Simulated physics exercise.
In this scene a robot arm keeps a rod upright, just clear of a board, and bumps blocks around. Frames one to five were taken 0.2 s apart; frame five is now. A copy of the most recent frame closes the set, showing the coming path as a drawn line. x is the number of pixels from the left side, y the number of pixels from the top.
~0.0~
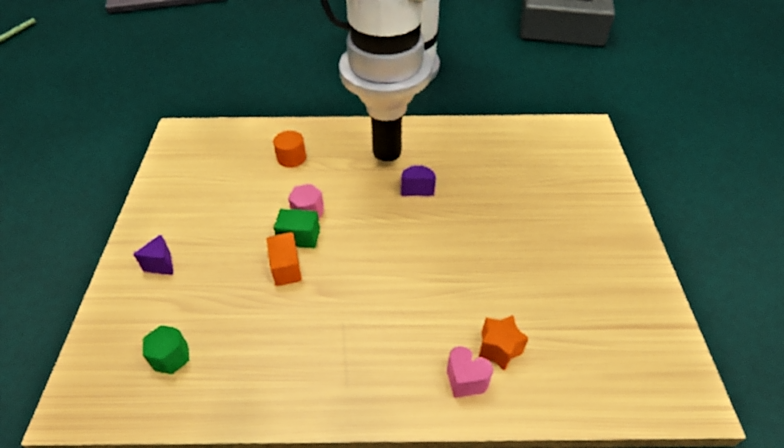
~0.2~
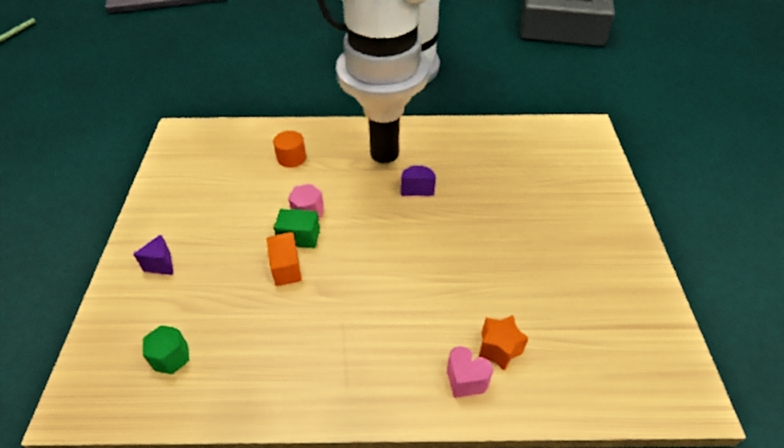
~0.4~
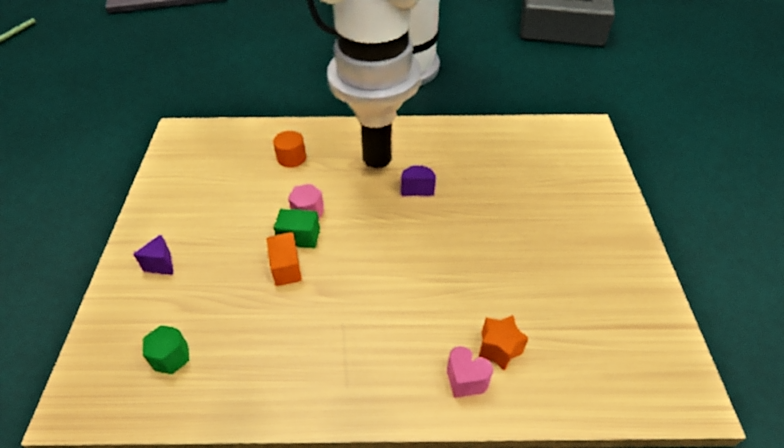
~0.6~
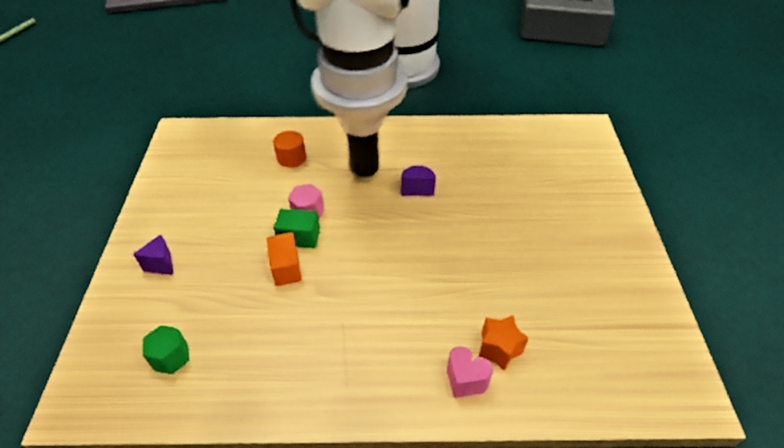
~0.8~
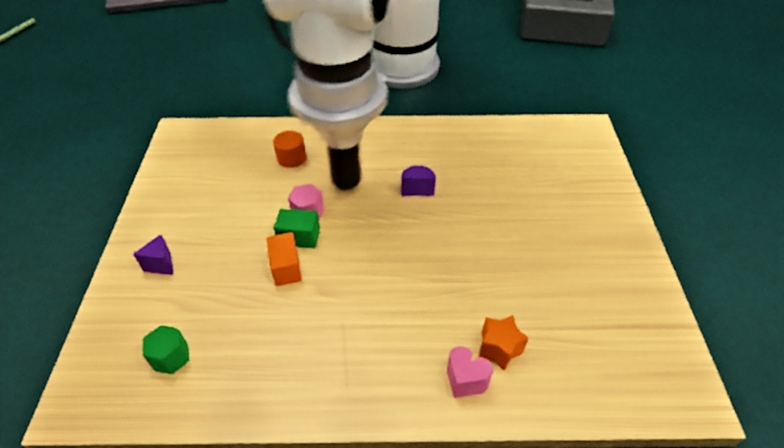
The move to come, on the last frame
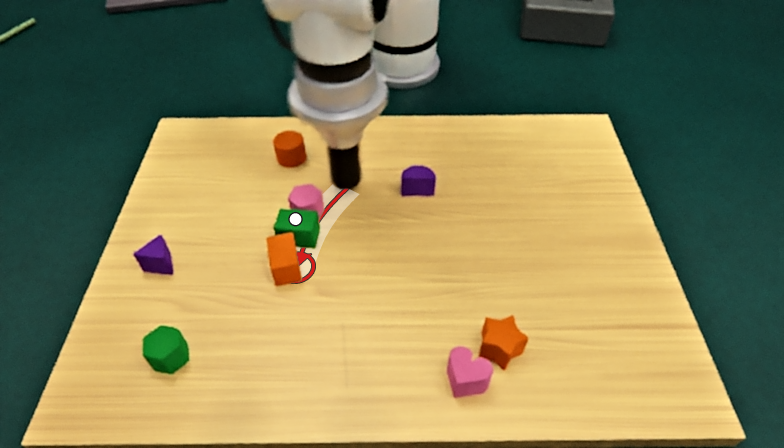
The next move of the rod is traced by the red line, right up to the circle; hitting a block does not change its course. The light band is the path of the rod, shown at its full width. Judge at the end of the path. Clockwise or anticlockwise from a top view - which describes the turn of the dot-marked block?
Spin direction: Clockwise.
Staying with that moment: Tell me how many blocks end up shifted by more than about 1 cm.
This push will displace three or more blocks.
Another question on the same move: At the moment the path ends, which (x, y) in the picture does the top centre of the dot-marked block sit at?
In the picture, it is at (261, 244).
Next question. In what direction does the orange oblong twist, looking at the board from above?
Counter-clockwise, from overhead.
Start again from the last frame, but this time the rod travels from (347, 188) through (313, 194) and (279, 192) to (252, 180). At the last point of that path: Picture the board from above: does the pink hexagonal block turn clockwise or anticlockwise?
The block spins anticlockwise.
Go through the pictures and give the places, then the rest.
In the first frame, tip of the rod (387, 152), middles of tops, orange oblong (282, 250), green oblong (296, 219), pink hexagonal block (305, 194), purple half-round block (418, 172).
In the second frame, rod (385, 154), nothing pushed.
In the third frame, rod (377, 159), nothing pushed.
In the fourth frame, rod (365, 167), nothing pushed.
In the fifth frame, rod (346, 179), orange oblong (282, 250), green oblong (296, 219), pink hexagonal block (305, 194), purple half-round block (418, 172).
The line goes from (347, 188) via (317, 223), ending at (296, 267); the dot is on the green oblong.
On the path given first. One third of the way, rod (324, 202); green oblong (293, 222); pink hexagonal block (291, 199), turned 25° clockwise.
Two thirds of the way, rod (307, 228); orange oblong (269, 268), turned 20° anticlockwise; green oblong (273, 234), turned 25° clockwise; pink hexagonal block (280, 203), turned 65° clockwise.
At the end, rod (294, 259); orange oblong (258, 275), turned 65° anticlockwise; green oblong (261, 244), turned 85° clockwise; pink hexagonal block (280, 203), turned 65° clockwise; purple half-round block unmoved.
